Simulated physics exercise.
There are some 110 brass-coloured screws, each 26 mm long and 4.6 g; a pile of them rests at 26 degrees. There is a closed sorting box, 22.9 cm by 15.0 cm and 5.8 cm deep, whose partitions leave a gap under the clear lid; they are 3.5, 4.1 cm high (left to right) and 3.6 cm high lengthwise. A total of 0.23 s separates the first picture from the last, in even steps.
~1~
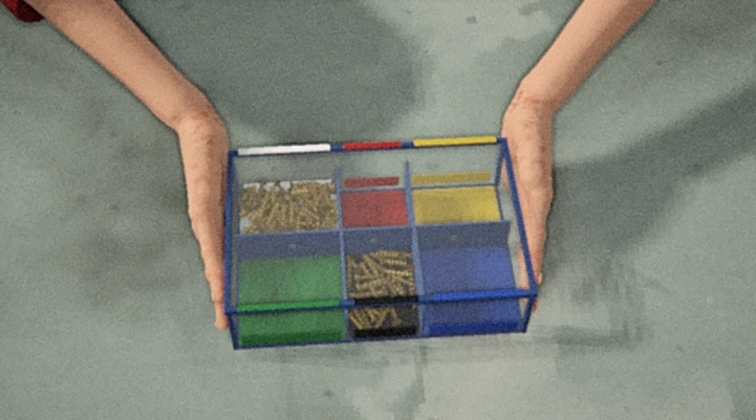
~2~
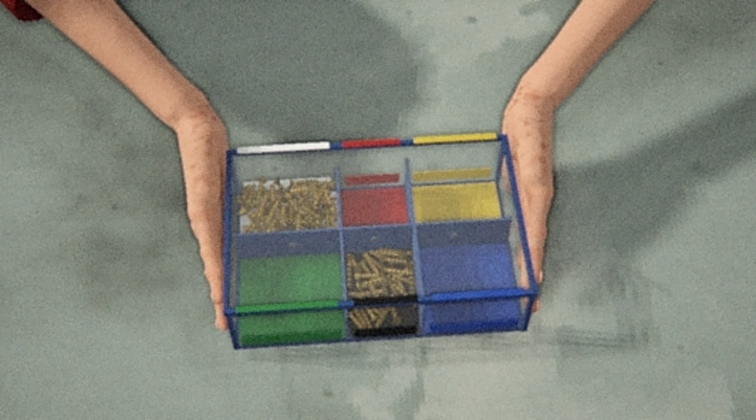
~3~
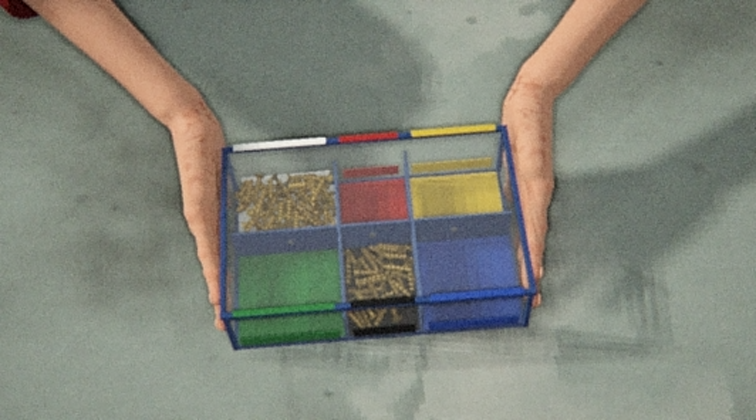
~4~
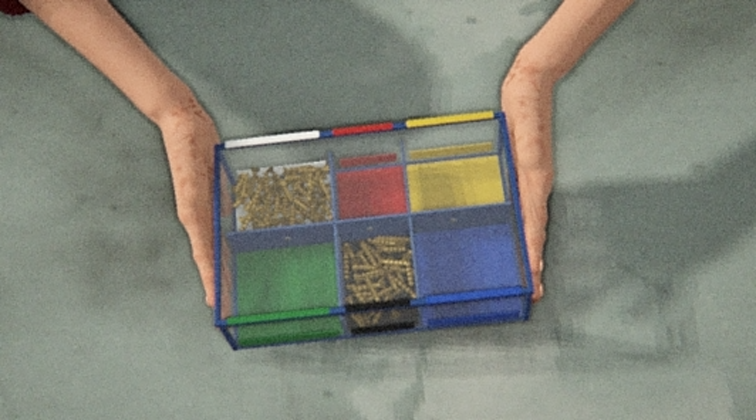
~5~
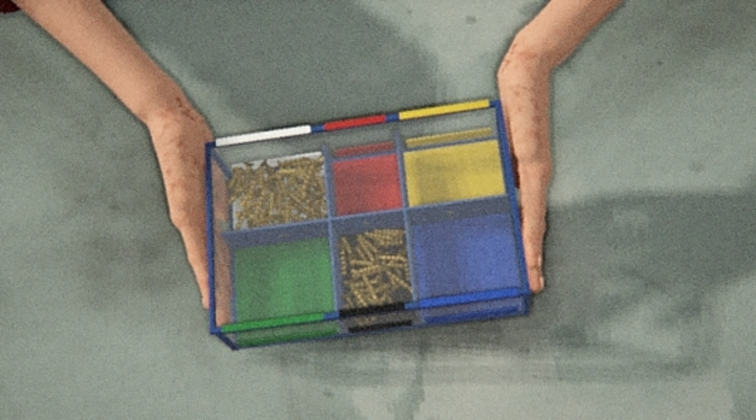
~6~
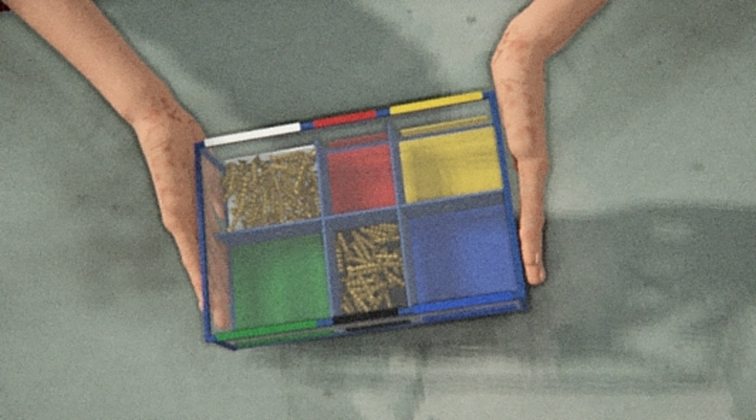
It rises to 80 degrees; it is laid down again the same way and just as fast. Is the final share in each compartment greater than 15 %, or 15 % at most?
Red: 15 % at most, blue: 15 % at most, green: Greater than 15 %, yellow: 15 % at most, white: Greater than 15 %, black: Greater than 15 %.
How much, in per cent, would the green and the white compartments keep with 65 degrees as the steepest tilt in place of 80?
Result - green at 15 percent, white at 55 percent.
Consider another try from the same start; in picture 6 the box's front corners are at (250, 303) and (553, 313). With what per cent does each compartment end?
In per cent, the final split is red 5, blue 5, green 0, yellow 0, white 50, black 40.
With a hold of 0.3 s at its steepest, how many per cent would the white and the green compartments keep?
In that case white 45; green 30.
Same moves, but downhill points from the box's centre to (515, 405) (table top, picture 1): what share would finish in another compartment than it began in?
Estimate: Some 30 per cent.
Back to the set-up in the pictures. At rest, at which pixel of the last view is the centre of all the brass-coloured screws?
(278, 288) or so.
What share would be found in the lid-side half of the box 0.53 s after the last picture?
Share: Approx. 40 %.
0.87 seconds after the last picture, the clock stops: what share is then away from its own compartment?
Near 30 per cent of it.
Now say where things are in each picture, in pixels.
In the first frame, box tilt 0 degrees, front corners at (230, 309) and (532, 292); white 70 %, black 30 %.
In the second frame, box tilt 1 degrees, front corners at (229, 310) and (532, 291).
In the third frame, box tilt 5 degrees, front corners at (226, 314) and (530, 290), lowest corner left front.
In the fourth frame, box tilt 11 degrees, front corners at (221, 321) and (528, 289), lowest corner left front.
In the fifth frame, box tilt 17 degrees, front corners at (216, 329) and (525, 289), lowest corner left front.
In the sixth frame, box tilt 24 degrees, front corners at (211, 337) and (520, 293), lowest corner left front; white 70 %, black 30 %.
Then, 0.53 s after the last picture, tilt 78 degrees; green 15 %, white 60 %, black 30 %.
Then, 0.87 s after the last picture, tilt 32 degrees; green 30 %, white 45 %, black 25 %.
Then, 1.31 s after the last picture, tilt 0 degrees; green 30 %, white 45 %, black 25 %.
In the end, red 0 %, blue 0 %, green 30 %, yellow 0 %, white 45 %, black 25 %.
